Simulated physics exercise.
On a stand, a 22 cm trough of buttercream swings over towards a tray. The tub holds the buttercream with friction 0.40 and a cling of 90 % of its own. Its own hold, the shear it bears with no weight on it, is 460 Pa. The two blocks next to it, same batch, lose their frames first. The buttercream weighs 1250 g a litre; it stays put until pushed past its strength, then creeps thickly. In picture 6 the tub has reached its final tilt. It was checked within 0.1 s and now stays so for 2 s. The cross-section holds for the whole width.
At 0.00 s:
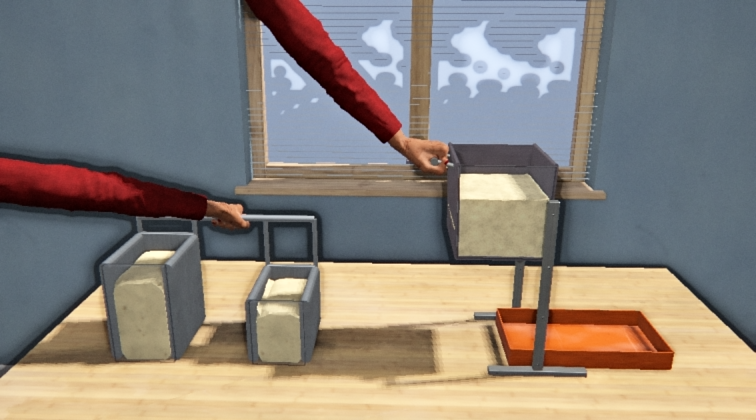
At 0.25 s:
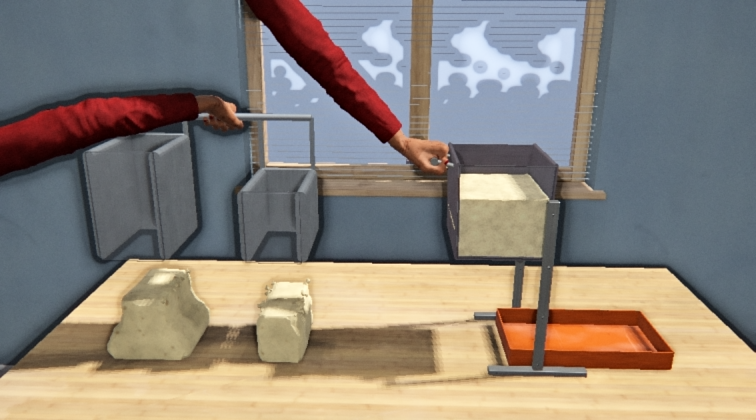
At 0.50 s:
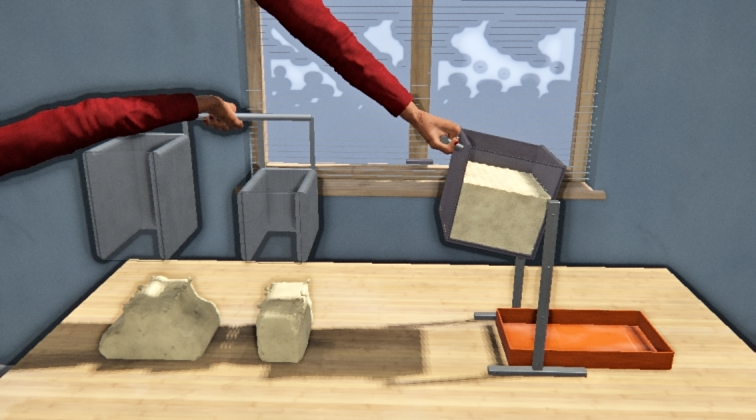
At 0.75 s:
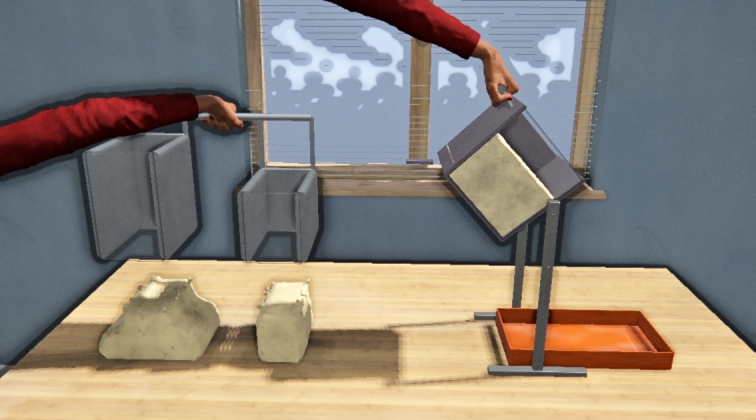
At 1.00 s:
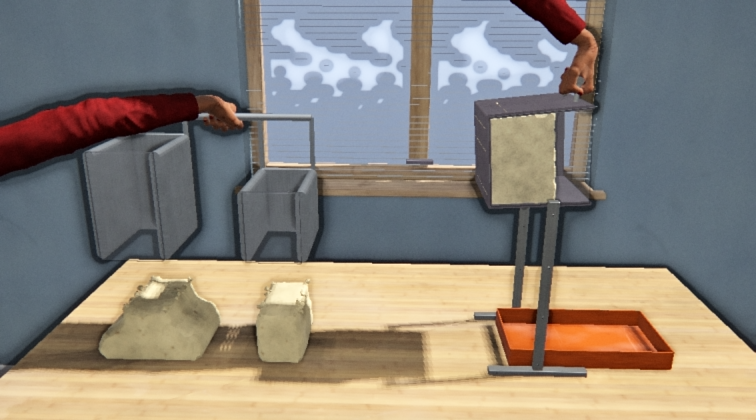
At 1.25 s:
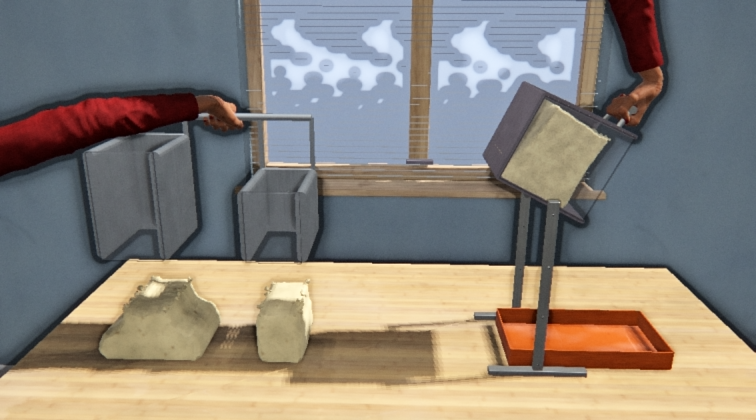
Red-sleeved hands lifting grey moulds off two pale blocks, the left one slumping, then rotating a filled tub clockwise above an orange tray.
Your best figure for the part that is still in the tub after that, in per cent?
The part that is still in the tub after that is near 0 %.
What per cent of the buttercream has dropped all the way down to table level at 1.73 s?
About 65 %.
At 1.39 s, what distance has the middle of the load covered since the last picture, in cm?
Some 9 cm.
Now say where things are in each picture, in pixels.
Handle-side rim at (461, 165), tilt 0 degrees; crest of the buttercream at (546, 199); block heights 22 cm, 14 cm (left to right), in the first frame.
Handle-side rim at (461, 165), tilt 0 degrees; crest of the buttercream at (546, 199); block heights 17 cm, 14 cm (left to right), in the second frame.
Handle-side rim at (472, 147), tilt 12 degrees; crest of the buttercream at (470, 182); block heights 14 cm, 14 cm (left to right), in the third frame.
Handle-side rim at (526, 109), tilt 48 degrees; crest of the buttercream at (495, 137); block heights 14 cm, 14 cm (left to right), in the fourth frame.
Handle-side rim at (593, 110), tilt 86 degrees; crest of the buttercream at (550, 115); block heights 14 cm, 14 cm (left to right), in the fifth frame.
Handle-side rim at (634, 139), tilt 115 degrees; crest of the buttercream at (561, 110); block heights 14 cm, 14 cm (left to right), in the sixth frame.
After 1.39 s, the tub is at 115 degrees and holds 76 %.
After 1.56 s, the tub is at 115 degrees and holds 31 %.
After 1.73 s, the tub is at 115 degrees and holds 19 %.
After 1.90 s, the tub is at 115 degrees and holds 0 %.
After 3.25 s, the tub is at 115 degrees and holds 0 %.
